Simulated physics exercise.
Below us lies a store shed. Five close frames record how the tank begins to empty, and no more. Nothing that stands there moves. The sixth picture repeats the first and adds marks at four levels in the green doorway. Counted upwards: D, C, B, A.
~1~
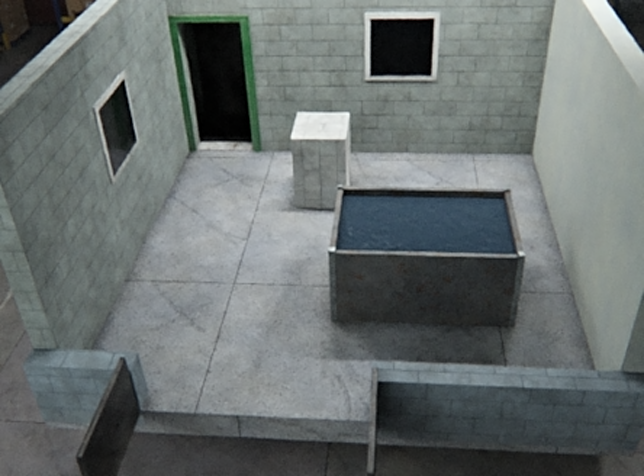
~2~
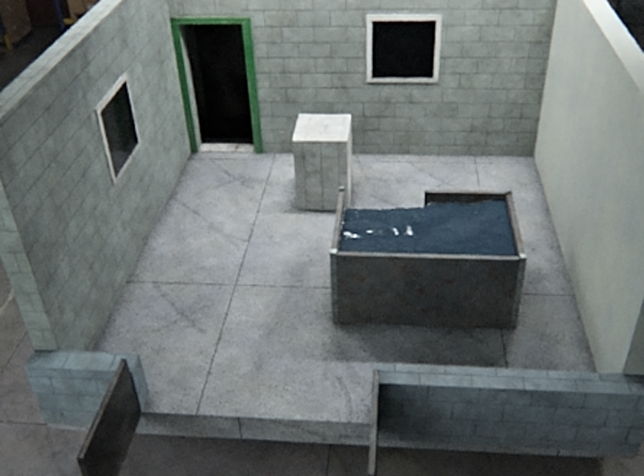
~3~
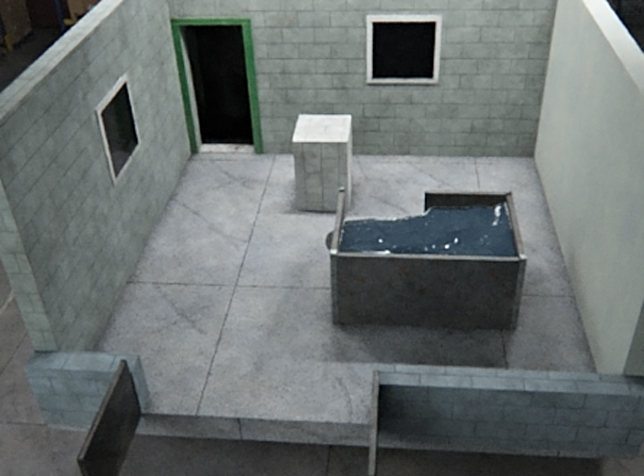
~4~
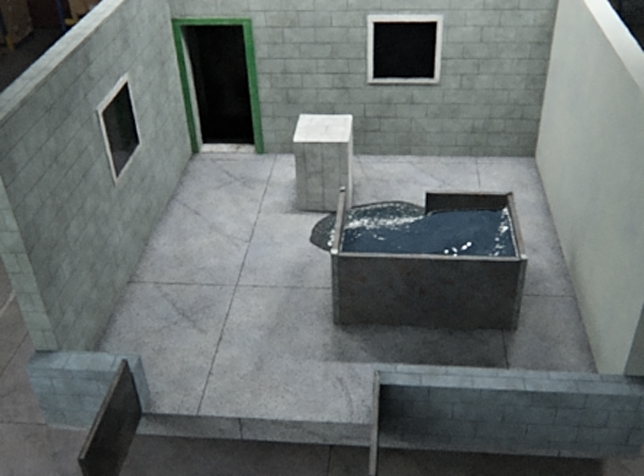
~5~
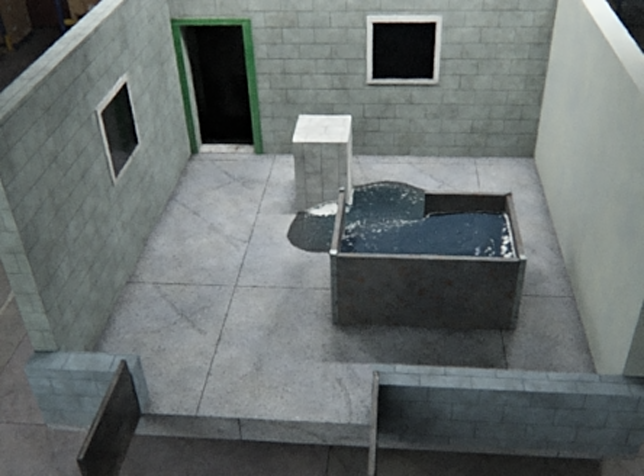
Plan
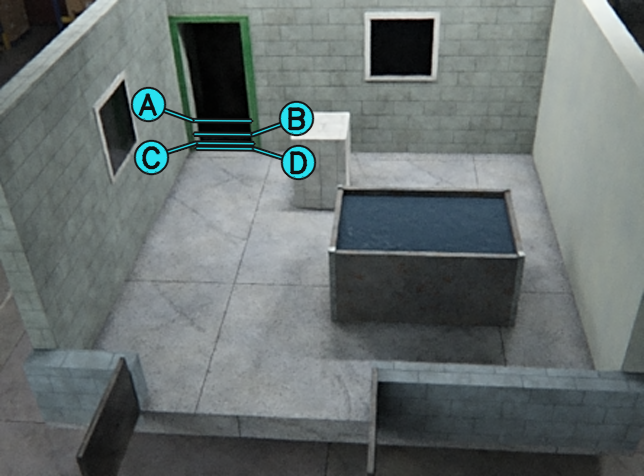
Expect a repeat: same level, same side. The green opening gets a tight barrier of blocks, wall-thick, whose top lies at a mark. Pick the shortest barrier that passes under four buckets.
The answer is mark C.
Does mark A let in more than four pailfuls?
No.
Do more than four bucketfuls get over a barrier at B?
No, not at all.
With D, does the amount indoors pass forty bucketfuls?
No.
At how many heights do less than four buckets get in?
Three.
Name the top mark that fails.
That would be D.
On the marked copy, A at (221, 120); B at (223, 134); C at (224, 143); D at (225, 148); from the bottom up D, C, B, A.
With A, nothing gets over.
With B, nothing gets over.
With C, a bucket or two gets in.
With D, about 12 bucketfuls get in.
